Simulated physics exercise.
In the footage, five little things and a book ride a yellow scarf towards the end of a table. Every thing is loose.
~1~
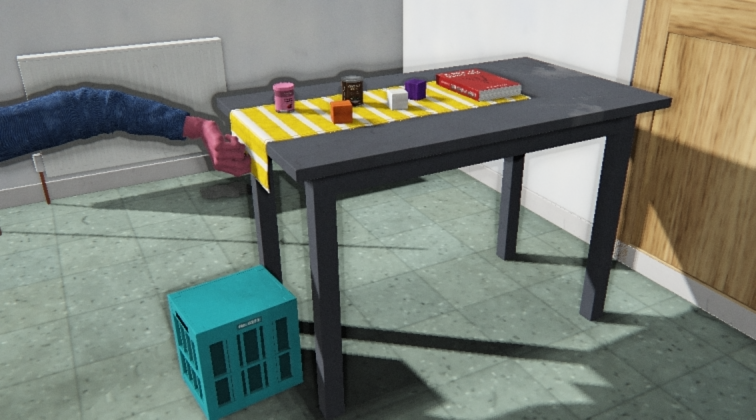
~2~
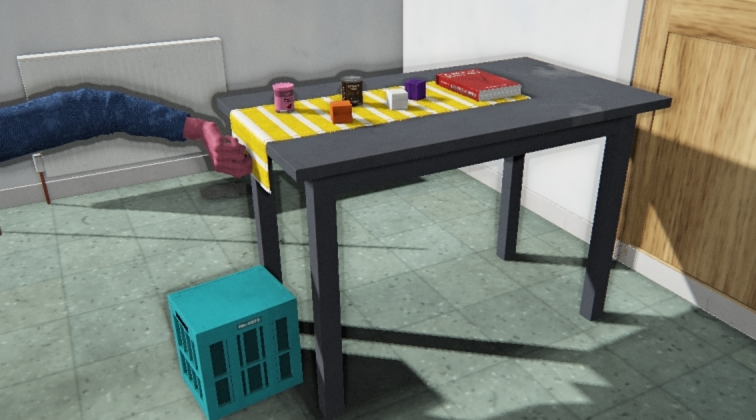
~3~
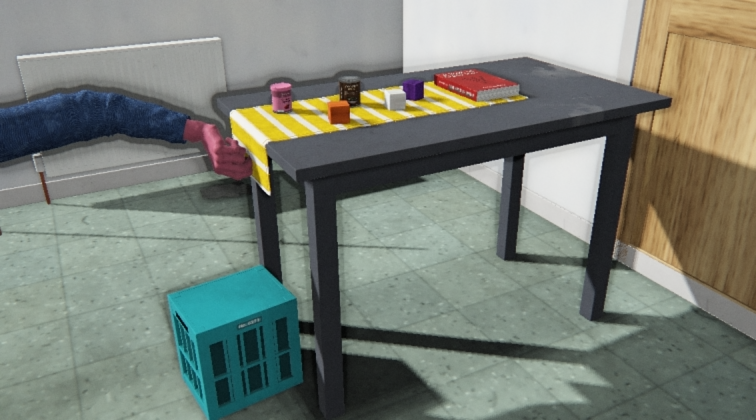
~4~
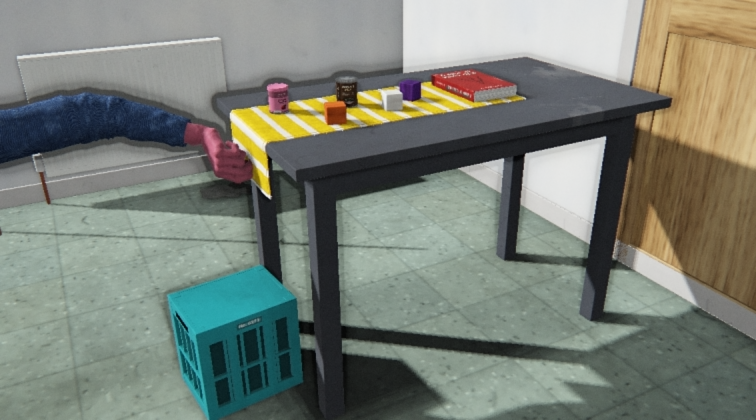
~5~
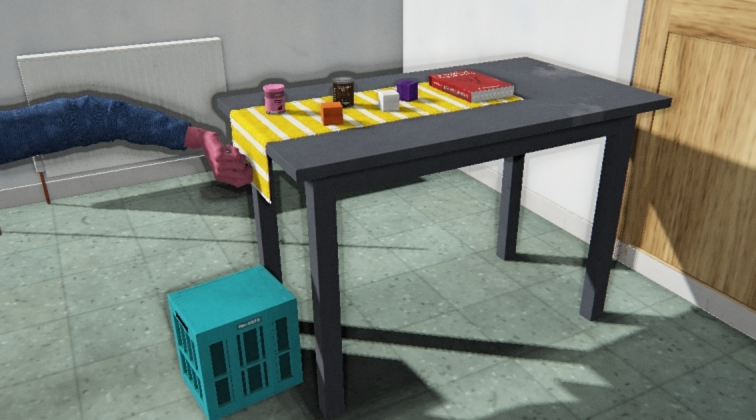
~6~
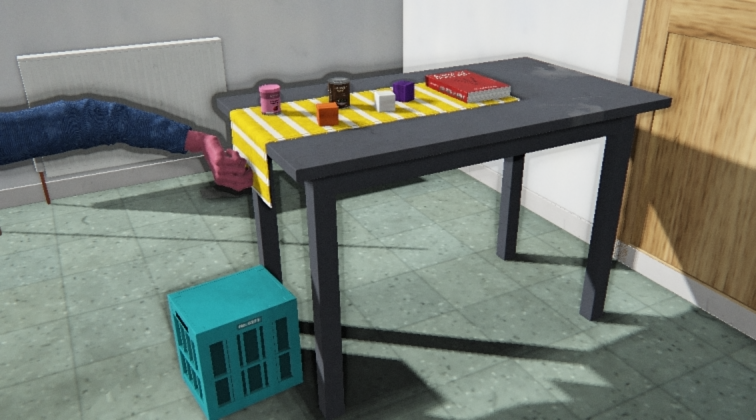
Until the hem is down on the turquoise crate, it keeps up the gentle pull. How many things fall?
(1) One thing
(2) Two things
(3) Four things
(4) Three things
(4) Three things.
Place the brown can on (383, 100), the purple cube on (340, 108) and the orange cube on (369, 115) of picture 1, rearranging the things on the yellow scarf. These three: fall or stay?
The brown can is still on top, the purple cube is off the top, the orange cube is off the top.
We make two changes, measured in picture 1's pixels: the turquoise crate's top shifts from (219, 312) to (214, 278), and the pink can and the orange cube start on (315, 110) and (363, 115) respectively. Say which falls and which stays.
The pink can is lost; the orange cube stays put.
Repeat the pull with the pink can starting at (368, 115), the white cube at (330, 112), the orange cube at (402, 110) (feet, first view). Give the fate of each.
You'd see the pink can go down, the white cube go down and the orange cube hang on.
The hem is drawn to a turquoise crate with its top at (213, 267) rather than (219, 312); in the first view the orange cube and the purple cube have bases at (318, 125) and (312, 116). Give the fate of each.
The orange cube tumbles off; the purple cube comes down.
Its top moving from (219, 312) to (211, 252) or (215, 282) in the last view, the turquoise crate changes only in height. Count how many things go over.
First case 1, second case 2.
Early on, hem near (255, 226); pink can gone.
Midway, hem near (258, 272); pink can and orange cube gone.
Finally, hem on the crate; pink can, orange cube and brown can gone. Over the edge go three.
